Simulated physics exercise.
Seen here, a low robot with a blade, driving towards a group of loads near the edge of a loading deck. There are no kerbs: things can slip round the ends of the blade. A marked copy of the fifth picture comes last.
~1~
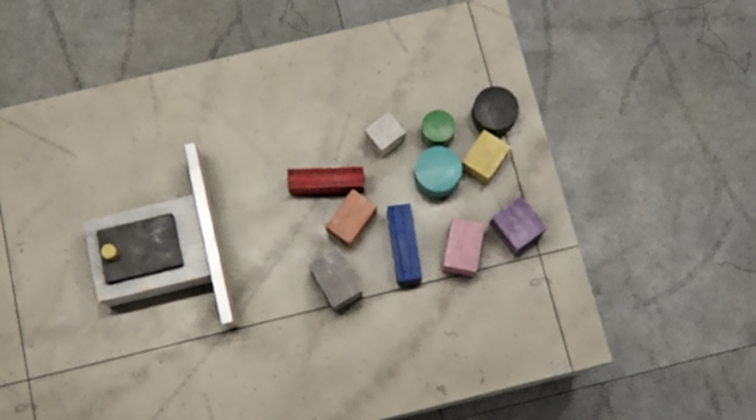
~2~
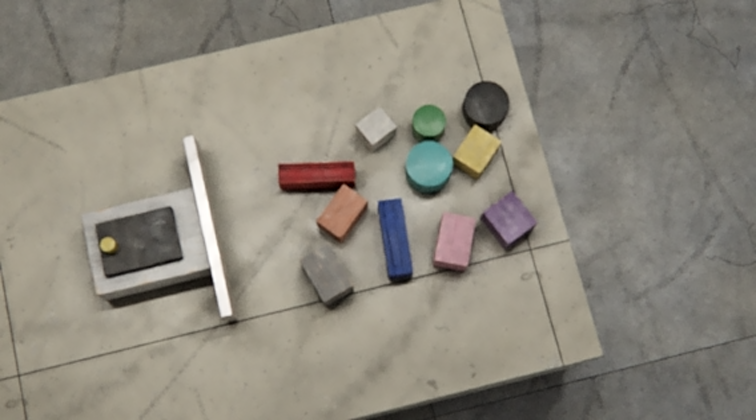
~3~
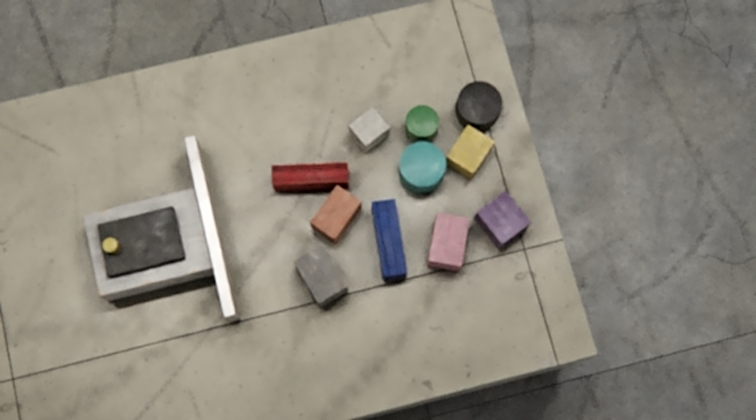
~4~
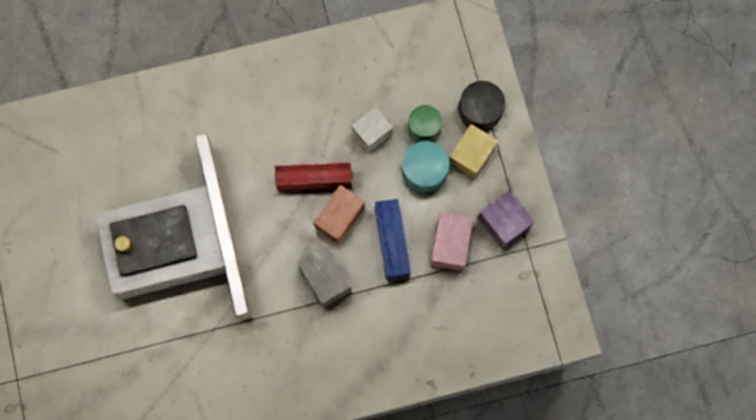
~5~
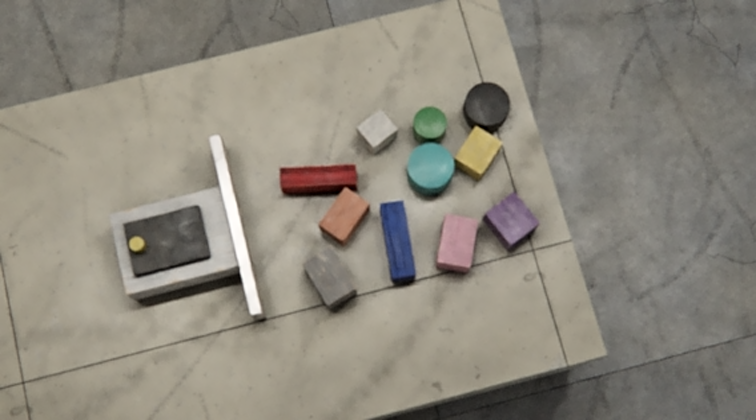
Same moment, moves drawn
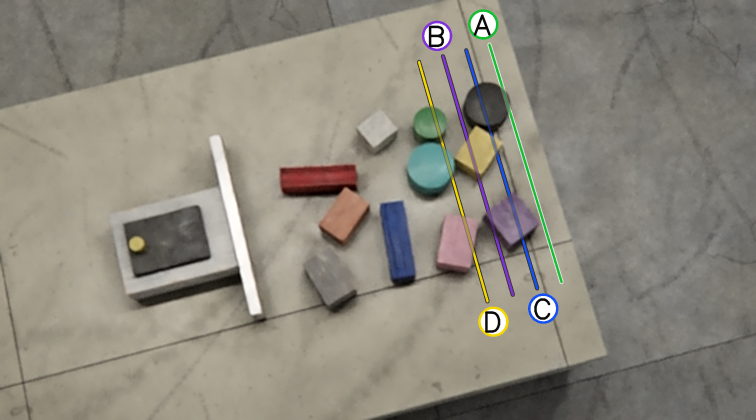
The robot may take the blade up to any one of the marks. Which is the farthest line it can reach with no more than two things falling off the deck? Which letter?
D is the last line within the limit.
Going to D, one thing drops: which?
It is the purple crate.
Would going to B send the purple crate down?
Yes.
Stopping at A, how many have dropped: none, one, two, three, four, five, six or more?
In all, six or more.
On the marked copy, A at (525, 160); B at (477, 172); C at (501, 166); D at (452, 178).
With D. Early on, robot (253, 218); grey crate (355, 273); red stick (351, 169).
Further on, robot (332, 198); black canister (495, 103); purple crate (517, 218).
At the end, robot (390, 183); purple crate over the edge; yellow crate (537, 141); one fallen.
As for the rest, A drops eight; B drops four; C drops six.
